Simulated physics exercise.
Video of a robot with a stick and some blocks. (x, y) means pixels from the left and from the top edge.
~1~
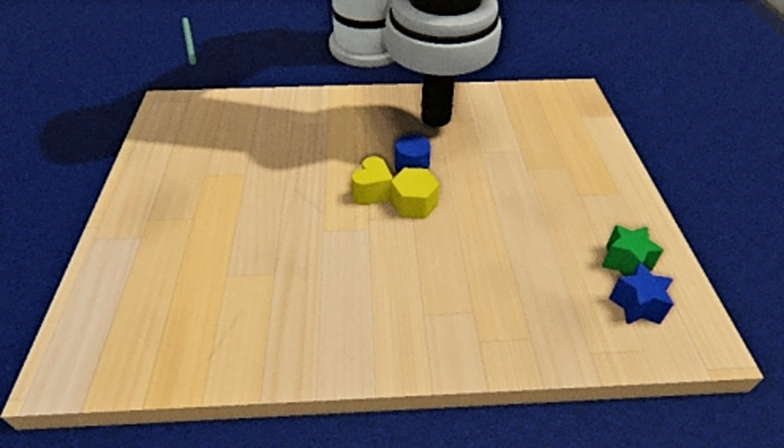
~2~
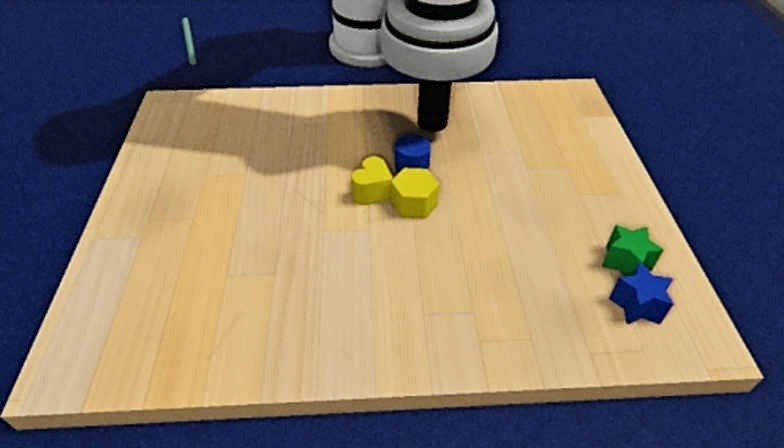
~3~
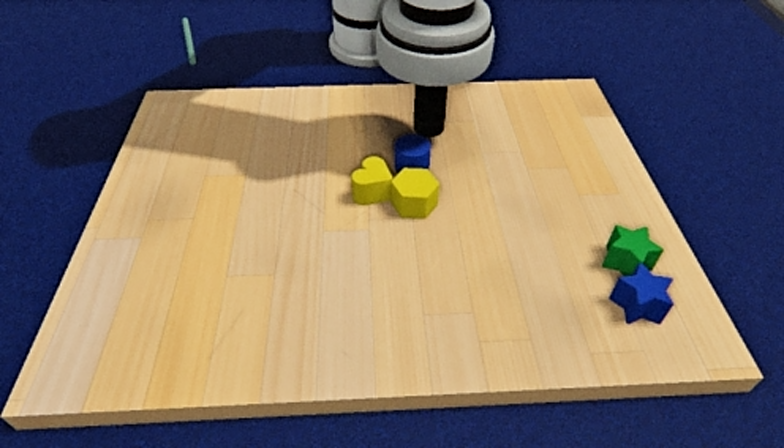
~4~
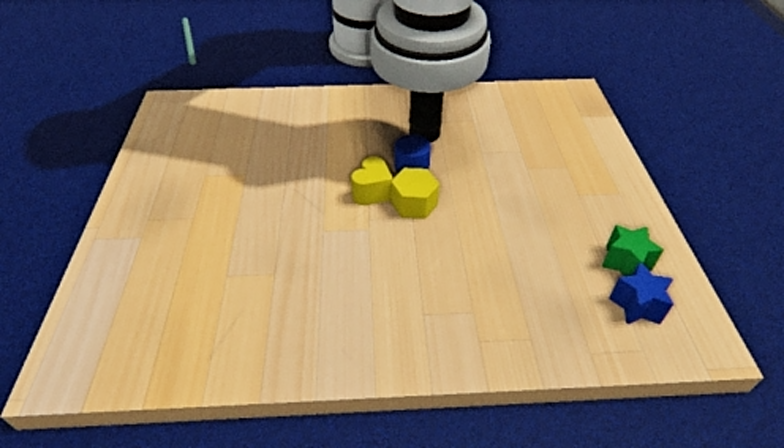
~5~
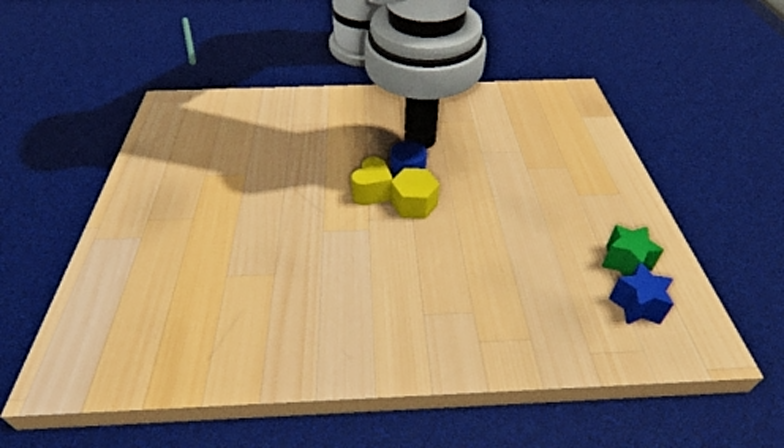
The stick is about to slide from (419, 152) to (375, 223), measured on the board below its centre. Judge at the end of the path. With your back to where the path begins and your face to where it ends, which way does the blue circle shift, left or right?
My answer: Right.
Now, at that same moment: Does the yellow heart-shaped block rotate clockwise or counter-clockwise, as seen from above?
If we look at it from overhead, the yellow heart-shaped block pivots clockwise.
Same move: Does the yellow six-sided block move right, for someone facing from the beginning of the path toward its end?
I'd say no.
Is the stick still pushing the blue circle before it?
I'd say yes.
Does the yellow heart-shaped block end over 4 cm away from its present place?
Answer: Yes.
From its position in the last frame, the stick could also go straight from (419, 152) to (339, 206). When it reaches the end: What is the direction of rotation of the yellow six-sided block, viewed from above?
From above, it turns counterclockwise.
What follows on the original path. One third of the way, stick (406, 163); yellow heart-shaped block (355, 182); blue circle (389, 173); yellow six-sided block (413, 197), turned 50° anticlockwise.
Two thirds of the way, stick (390, 186); yellow heart-shaped block (330, 193), turned 35° clockwise; blue circle (368, 197); yellow six-sided block (414, 201), turned 60° anticlockwise.
At the end, stick (374, 211); yellow heart-shaped block (326, 194), turned 45° clockwise; blue circle (345, 221); yellow six-sided block (414, 214), turned 105° anticlockwise.
